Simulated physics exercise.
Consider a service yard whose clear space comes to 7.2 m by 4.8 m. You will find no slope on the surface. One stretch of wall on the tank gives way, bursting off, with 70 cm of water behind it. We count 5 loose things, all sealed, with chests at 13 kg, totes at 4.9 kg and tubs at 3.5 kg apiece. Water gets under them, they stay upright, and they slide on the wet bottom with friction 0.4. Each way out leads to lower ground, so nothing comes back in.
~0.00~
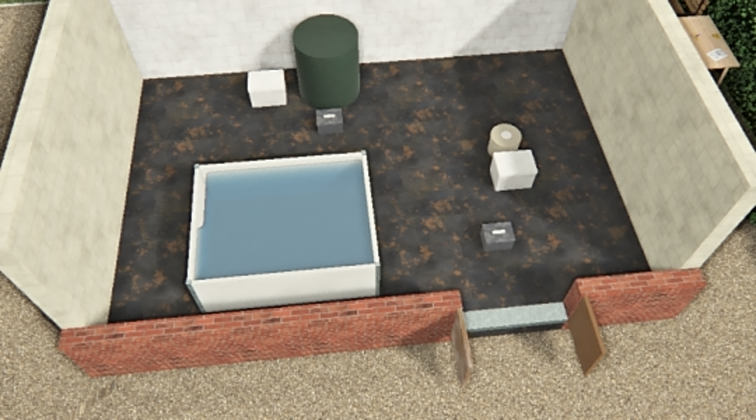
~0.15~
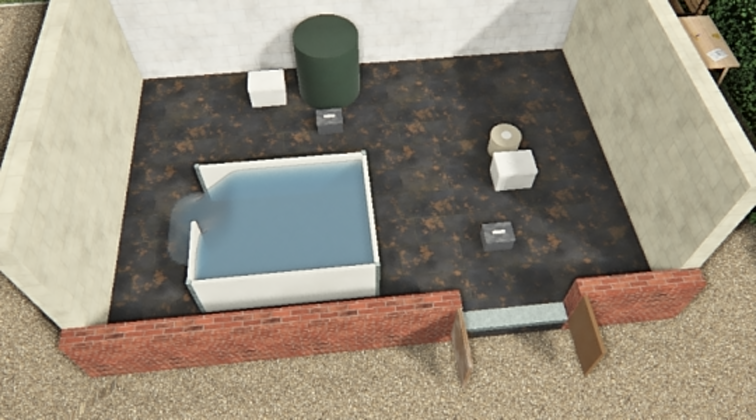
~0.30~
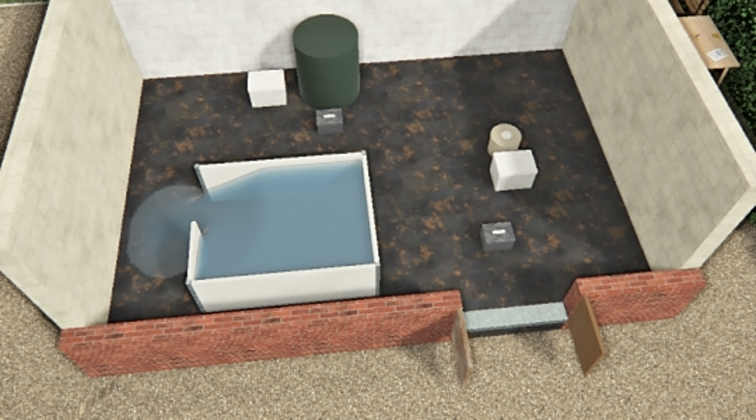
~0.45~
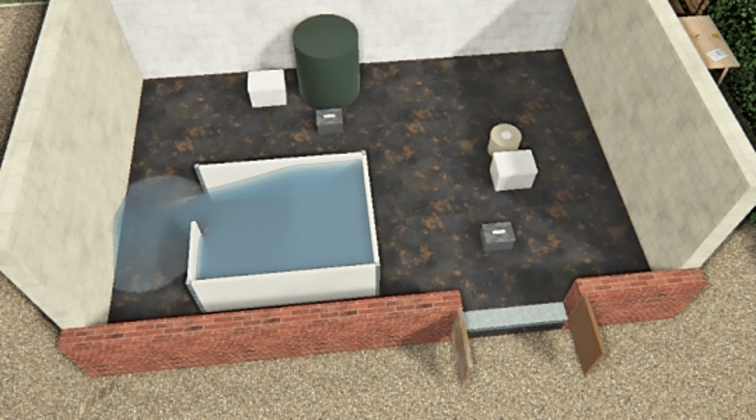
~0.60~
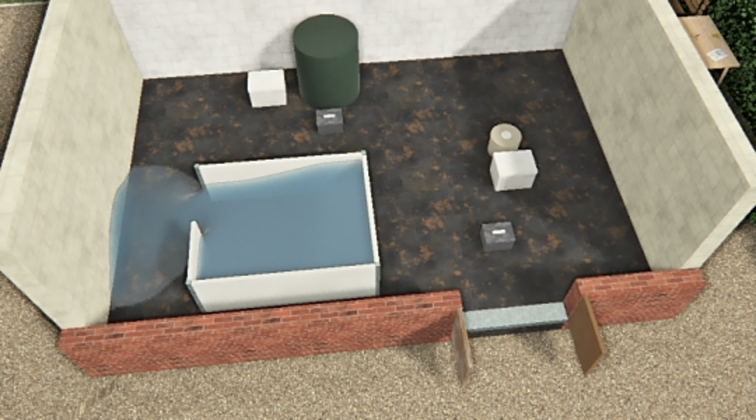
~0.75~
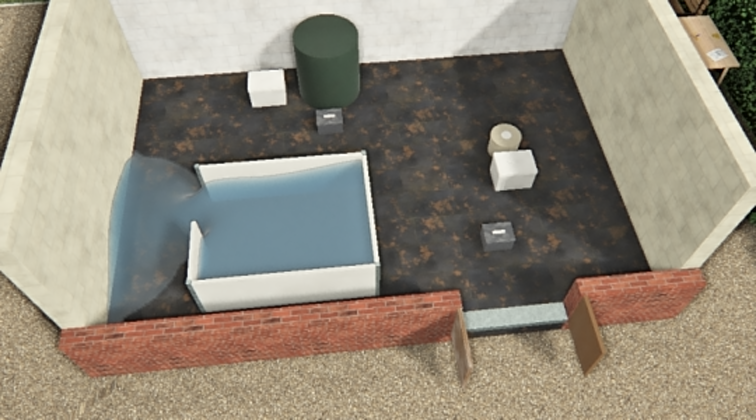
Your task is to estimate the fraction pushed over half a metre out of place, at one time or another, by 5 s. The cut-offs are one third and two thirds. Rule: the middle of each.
A middle portion gets shifted, a third or more but short of two thirds.
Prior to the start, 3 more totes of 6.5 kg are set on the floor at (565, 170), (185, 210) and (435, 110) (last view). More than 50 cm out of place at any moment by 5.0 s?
Order as listed: Inside half a metre / beyond half a metre / inside half a metre.
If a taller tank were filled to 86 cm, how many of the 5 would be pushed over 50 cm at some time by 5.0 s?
Count under that change: 3.
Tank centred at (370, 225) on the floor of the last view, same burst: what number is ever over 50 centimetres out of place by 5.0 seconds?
Count: 2.
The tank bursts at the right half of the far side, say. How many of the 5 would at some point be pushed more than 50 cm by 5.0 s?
That would give 1.
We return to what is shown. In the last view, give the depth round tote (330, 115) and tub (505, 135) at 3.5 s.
Some 1 cm at the first, some 0 cm at the second.
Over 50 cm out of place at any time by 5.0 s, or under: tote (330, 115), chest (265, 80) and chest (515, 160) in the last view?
One by one: Above the line; above the line; below the line.
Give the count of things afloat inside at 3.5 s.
Total: 0.
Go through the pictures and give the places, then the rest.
In the first picture, a chest at (266, 79), on the bottom; a tote at (329, 116), on the bottom; 3.7 m2 under water; 0 of 5 have shifted.
In the second picture, a chest at (266, 79), on the bottom; a tote at (329, 116), on the bottom; 4.3 m2 under water; 0 of 5 have shifted.
In the third picture, a chest at (266, 79), on the bottom; a tote at (329, 116) rests on the ground; 5.1 m2 under water; 0 of 5 have shifted.
In the fourth picture, a chest at (266, 79) rests on the ground; a tote at (329, 116) rests on the ground; 5.7 m2 under water; 0 of 5 have shifted.
In the fifth picture, a chest at (266, 79), on the bottom; a tote at (329, 116) rests on the ground; water covers 5.9 m2; 0 of 5 have shifted.
In the sixth picture, a chest at (266, 79) rests on the ground; a tote at (329, 116) rests on the ground; water covers 6.1 m2; 0 of 5 have shifted.
After 1.1 s 0 of 5 are over 50 cm from their spots; 0 afloat.
After 2.2 s 0 of 5 are over 50 cm from their spots; 0 afloat.
After 3.5 s 1 of 5 are over 50 cm from their spots; 0 afloat.
After 5.0 s 3 of 5 are over 50 cm from their spots, and 3 have been at some point; 1 afloat.
